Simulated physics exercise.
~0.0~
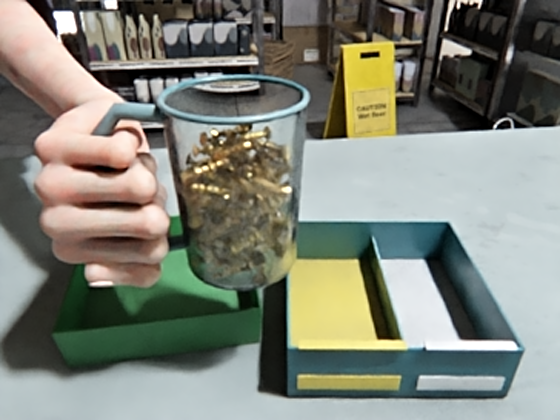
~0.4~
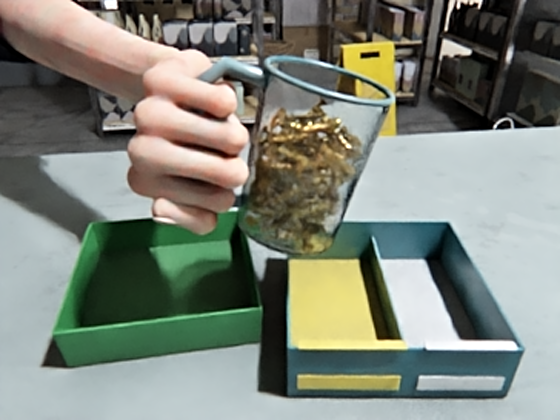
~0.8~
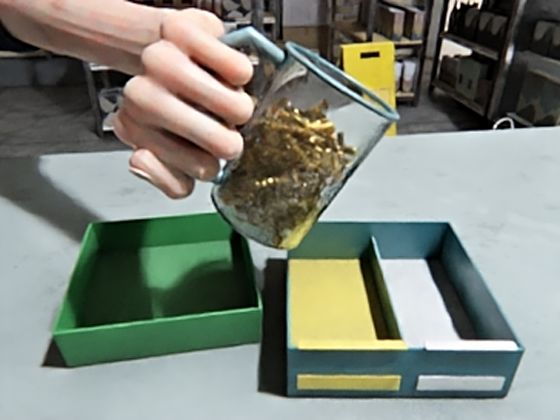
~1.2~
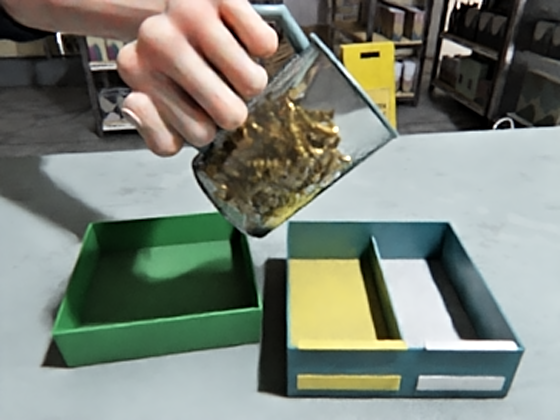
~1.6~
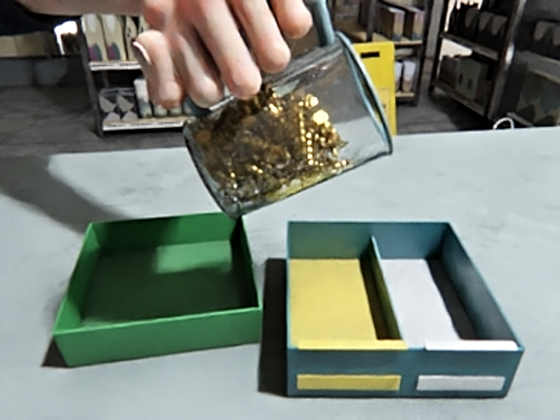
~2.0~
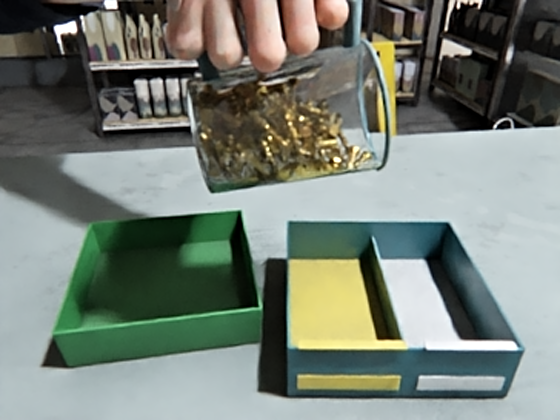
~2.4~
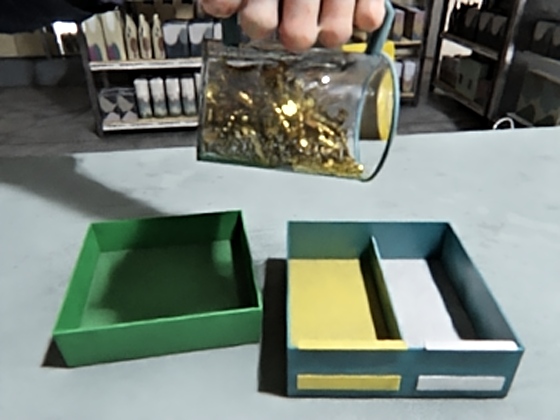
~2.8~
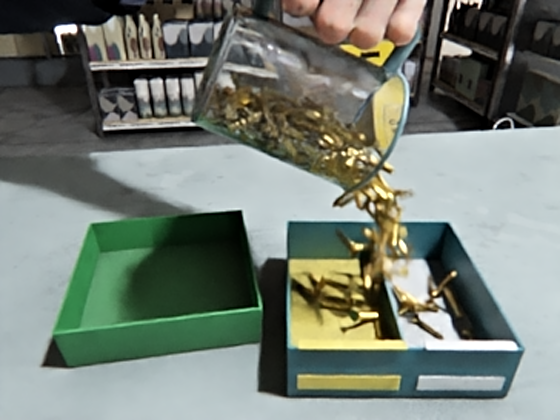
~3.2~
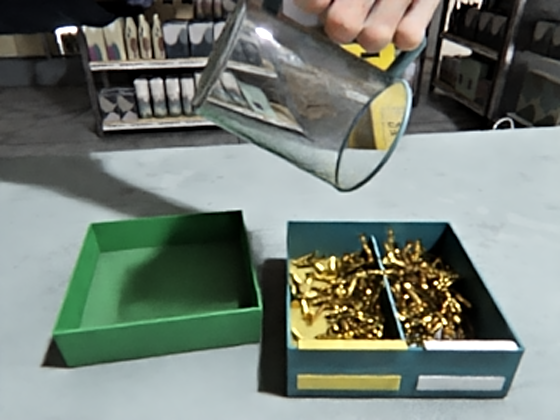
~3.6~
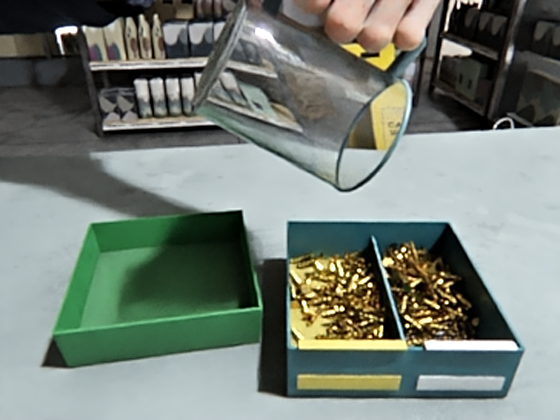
A clear glass cup with a blue-green rim and handle, filled with brass-coloured screws, is held up by a hand above a pale grey table, seen from a fixed view at the front with storage shelves and a yellow caution sign behind. Below stand a green tin on the left and a blue-green tin on the right, split into yellow and white sections. The cup moves right, then drifts back left while tipping onto its side. Tilting further, it pours screws across the divider. The emptied cup stays tilted mouth-down, with screws heaped in both sections and the green tin empty.
